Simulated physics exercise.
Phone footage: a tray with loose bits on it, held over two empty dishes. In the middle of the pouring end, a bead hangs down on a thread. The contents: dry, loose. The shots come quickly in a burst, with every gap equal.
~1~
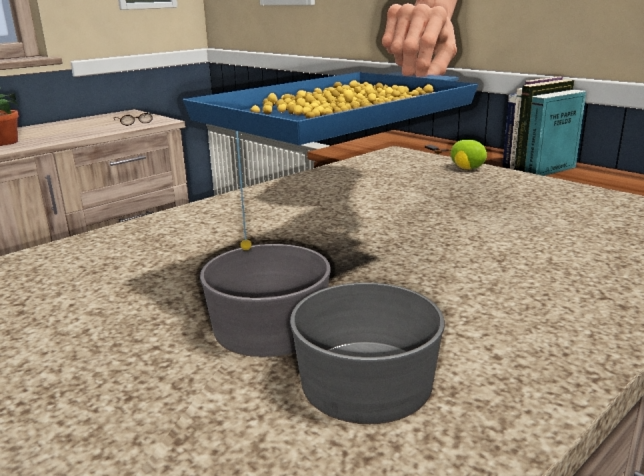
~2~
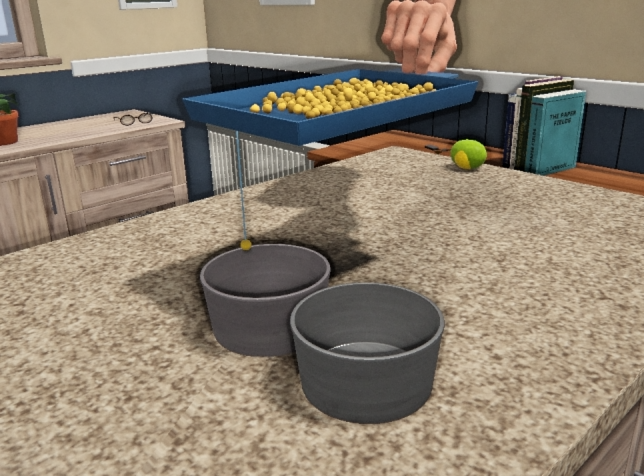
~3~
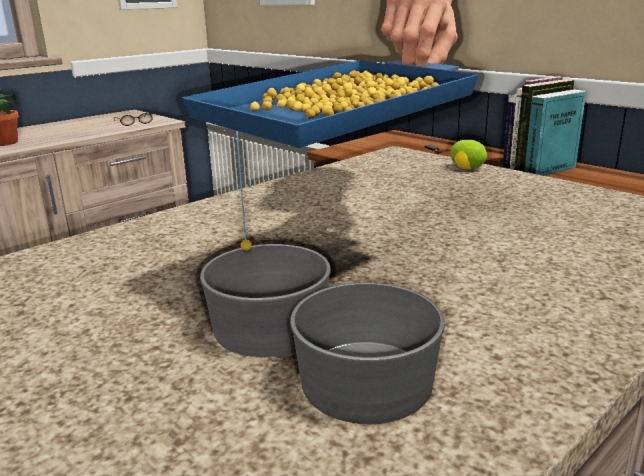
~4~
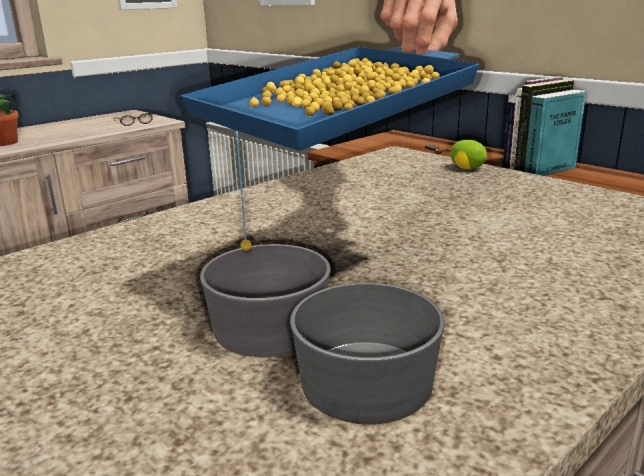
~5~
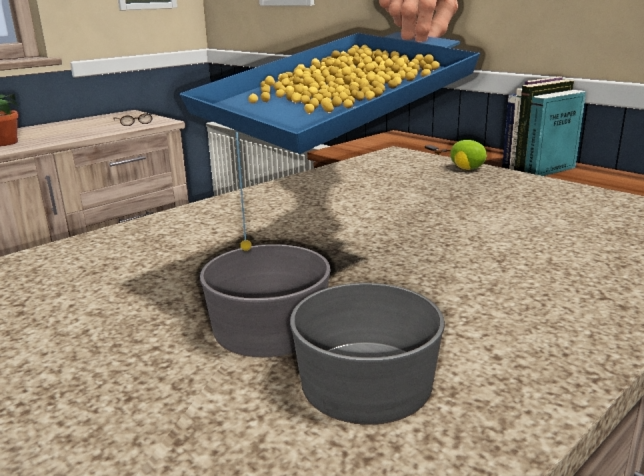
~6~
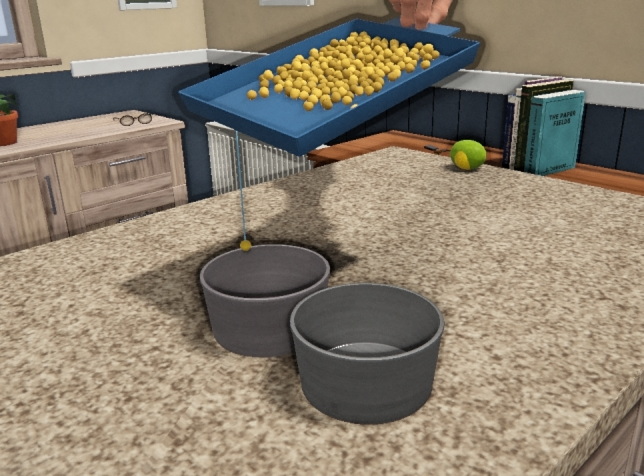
A hand tilted a blue tray of yellow puffed corn balls above two empty gray dishes, raising its far side gradually while the near right corner dipped slightly and a bead hung from a thread.
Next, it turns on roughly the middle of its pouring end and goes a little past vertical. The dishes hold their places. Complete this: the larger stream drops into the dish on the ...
... left.
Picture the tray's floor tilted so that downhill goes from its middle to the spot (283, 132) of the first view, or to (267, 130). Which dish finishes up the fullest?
First: The dish at left. Second: The dish at left.
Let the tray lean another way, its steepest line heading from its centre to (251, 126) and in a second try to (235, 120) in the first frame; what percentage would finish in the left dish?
Respectively 20 and 0 in a hundred.
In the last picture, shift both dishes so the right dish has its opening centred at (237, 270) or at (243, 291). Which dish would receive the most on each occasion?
The rightmost dish, then the rightmost dish.
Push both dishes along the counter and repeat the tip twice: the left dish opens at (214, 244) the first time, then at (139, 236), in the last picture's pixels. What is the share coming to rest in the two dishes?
In order: 90 per cent and 10 per cent.
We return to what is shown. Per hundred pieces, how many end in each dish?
Left dish: Around 60 in a hundred; right dish: Around 20 in a hundred.
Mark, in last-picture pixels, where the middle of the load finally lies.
I'd say the middle ends up at about (277, 334).
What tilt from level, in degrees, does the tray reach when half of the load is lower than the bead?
It sits at roughly 105°.
Soon after the last picture, tray tipped steeply; nearly all on the tray; a stray few in the left dish; a stray few outside both; a small part in the air.
A little later, tray tipped past a quarter turn; about half on the tray; a small part in the right dish; about a quarter in the left dish; a small part outside both; about a quarter in the air.
Later still, tray tipped past a quarter turn; a small part in the right dish; about half in the left dish; about a quarter outside both; a stray few in the air.
At rest, tray tipped past a quarter turn; a small part in the right dish; about half in the left dish; about a quarter outside both; a stray few in the air.
